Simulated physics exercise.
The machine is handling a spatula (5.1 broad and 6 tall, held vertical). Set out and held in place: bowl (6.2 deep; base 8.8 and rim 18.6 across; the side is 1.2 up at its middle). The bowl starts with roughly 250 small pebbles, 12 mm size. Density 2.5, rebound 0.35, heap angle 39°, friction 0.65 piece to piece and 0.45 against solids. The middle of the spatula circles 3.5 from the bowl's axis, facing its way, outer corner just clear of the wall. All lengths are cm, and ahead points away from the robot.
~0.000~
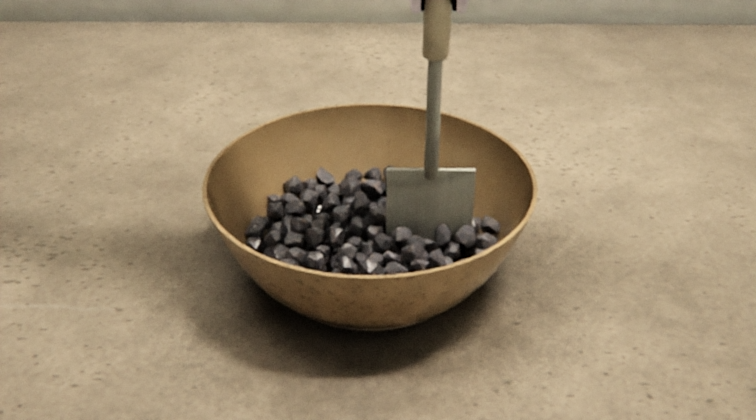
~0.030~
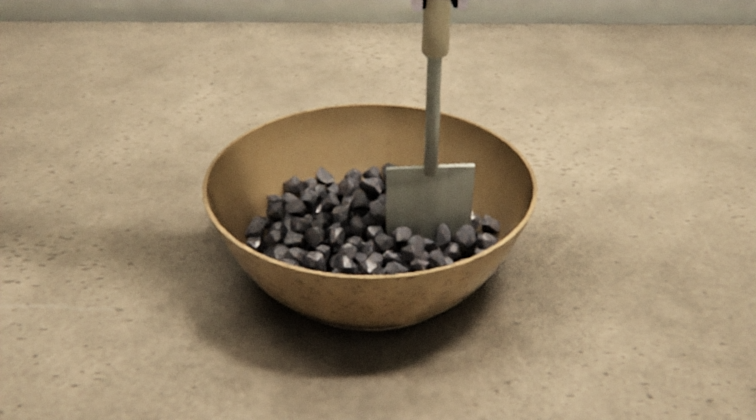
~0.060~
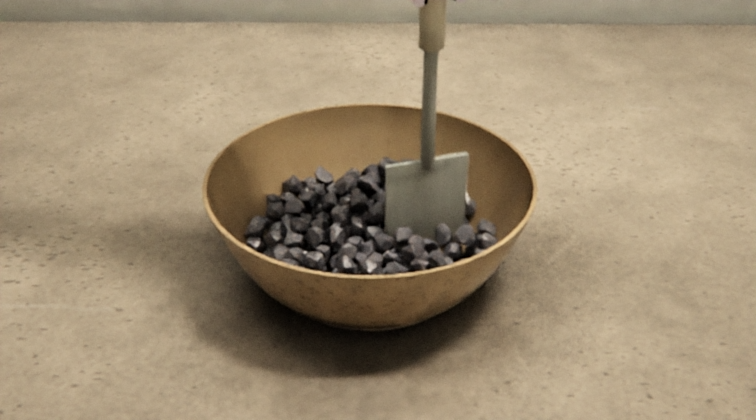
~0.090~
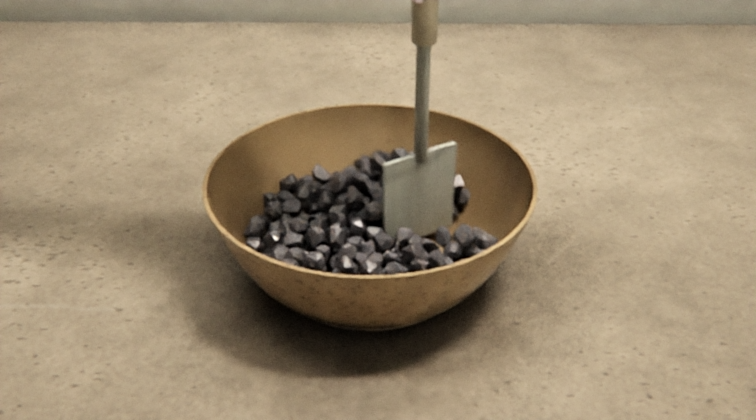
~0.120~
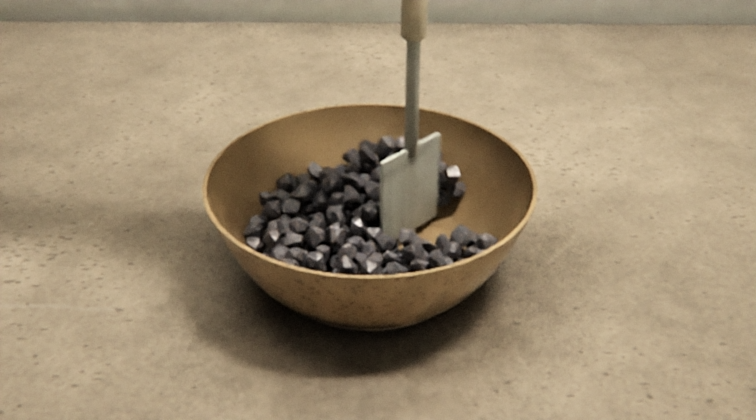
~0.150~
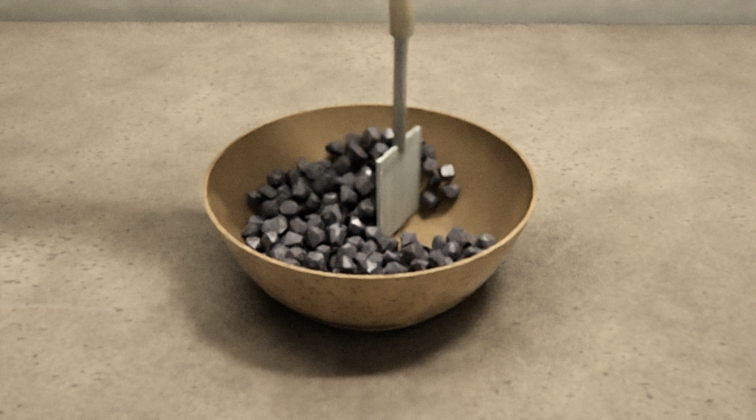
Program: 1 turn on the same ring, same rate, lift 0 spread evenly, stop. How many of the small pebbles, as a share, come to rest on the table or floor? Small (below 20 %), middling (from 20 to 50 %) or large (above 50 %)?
On the table or floor the share is small, below 20 %.
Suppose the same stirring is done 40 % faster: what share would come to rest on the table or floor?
In that case some 10 per cent.
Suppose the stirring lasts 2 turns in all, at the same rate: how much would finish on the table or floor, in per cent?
In that case some 15 per cent.
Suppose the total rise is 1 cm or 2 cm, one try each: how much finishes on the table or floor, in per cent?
Some 5 and 0 per cent.
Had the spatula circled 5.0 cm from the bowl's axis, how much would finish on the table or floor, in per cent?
It would be near 5 per cent.
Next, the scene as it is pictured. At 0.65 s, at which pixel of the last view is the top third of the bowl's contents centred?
Near (460, 235).
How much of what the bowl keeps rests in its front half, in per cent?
About 30 per cent.
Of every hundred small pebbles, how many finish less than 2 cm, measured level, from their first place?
Some 5 per cent.
After 0.40 s, 177° round, highest piece 7 above the table; 248 in the bowl, 1 in flight or on the tool.
After 0.65 s, 293° round, highest piece 8 above the table; 241 in the bowl, 7 on the table or floor, 1 in flight or on the tool.
After 0.97 s, 0° round, highest piece 7 above the table; 239 in the bowl, 10 on the table or floor.
After 1.67 s, 0° round, highest piece 7 above the table; 239 in the bowl, 10 on the table or floor.
In the end, 239 in the bowl, 10 on the table or floor. That is 4 % on the table or floor.
